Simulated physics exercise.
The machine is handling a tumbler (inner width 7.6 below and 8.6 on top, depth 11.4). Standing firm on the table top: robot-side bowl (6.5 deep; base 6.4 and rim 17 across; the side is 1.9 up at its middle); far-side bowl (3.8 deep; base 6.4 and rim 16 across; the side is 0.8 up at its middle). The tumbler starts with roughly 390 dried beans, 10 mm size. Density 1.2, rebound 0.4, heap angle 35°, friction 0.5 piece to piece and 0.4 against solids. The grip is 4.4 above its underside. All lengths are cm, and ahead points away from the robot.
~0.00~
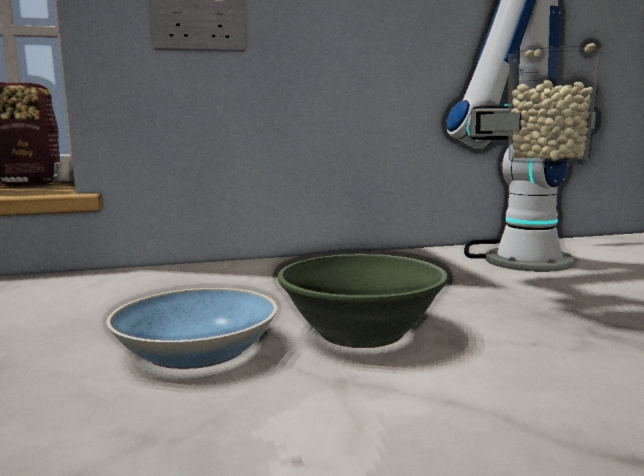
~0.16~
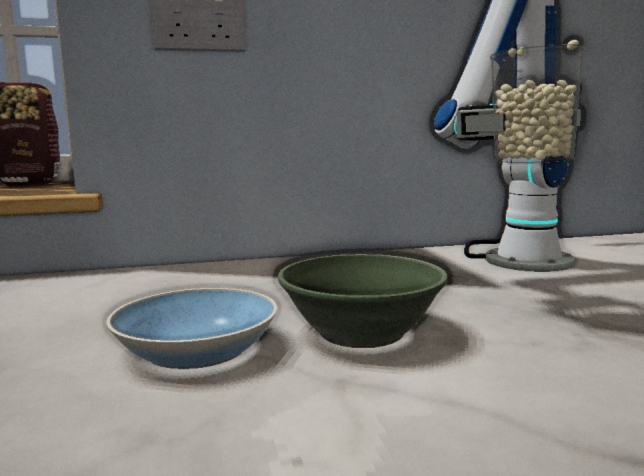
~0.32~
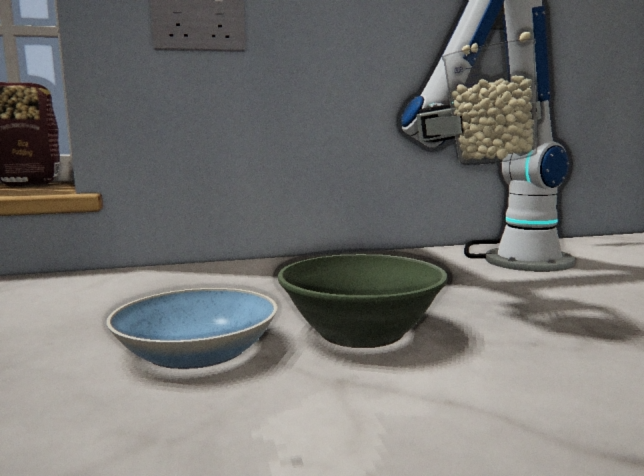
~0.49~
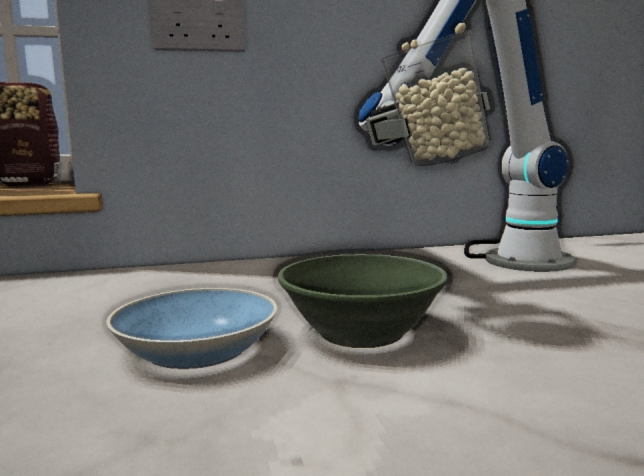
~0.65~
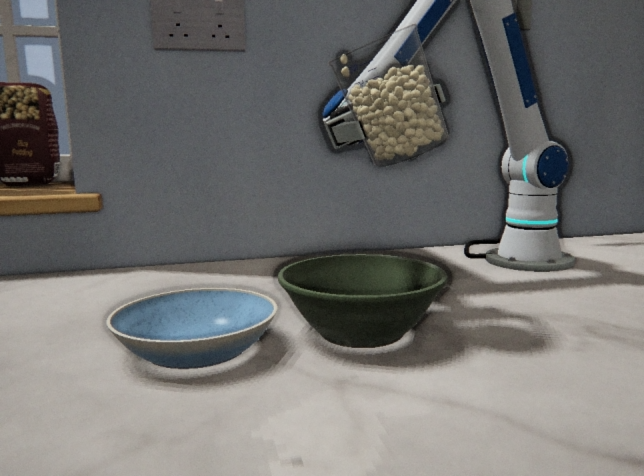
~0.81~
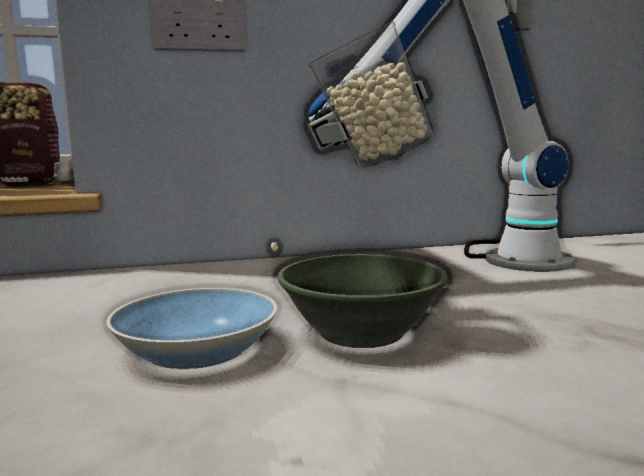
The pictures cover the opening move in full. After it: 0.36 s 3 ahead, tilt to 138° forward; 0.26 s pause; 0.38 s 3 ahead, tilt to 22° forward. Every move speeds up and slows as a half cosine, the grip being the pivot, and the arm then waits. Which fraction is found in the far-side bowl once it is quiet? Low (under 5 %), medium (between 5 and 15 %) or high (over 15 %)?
A high share, over 15 %, ends in the far-side bowl.
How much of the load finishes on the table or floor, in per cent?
Some 10 per cent.
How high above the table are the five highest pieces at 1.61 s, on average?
Roughly 4 cm.
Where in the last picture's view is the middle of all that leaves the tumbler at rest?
At about (300, 326).
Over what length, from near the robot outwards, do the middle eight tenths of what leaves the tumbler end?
Roughly 24 cm.
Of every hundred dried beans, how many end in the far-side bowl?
About 45 per cent.
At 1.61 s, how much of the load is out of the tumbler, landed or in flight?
About 100 per cent by then.
After 1.21 s, tilted 138° forward, highest piece 23 above the table; 246 in the tumbler, 66 in the robot-side bowl, 43 in the far-side bowl, 2 on the table or floor, 33 in flight or on a rim.
After 1.61 s, tilted 85° forward, highest piece 5 above the table; 182 in the robot-side bowl, 166 in the far-side bowl, 41 on the table or floor, 1 in flight or on a rim.
After 2.01 s, tilted 22° forward, highest piece 4 above the table; 182 in the robot-side bowl, 166 in the far-side bowl, 42 on the table or floor.
After 3.06 s, tilted 22° forward, highest piece 4 above the table; 182 in the robot-side bowl, 166 in the far-side bowl, 42 on the table or floor.
At rest, 182 in the robot-side bowl, 166 in the far-side bowl, 42 on the table or floor. That is 43 % in the far-side bowl.
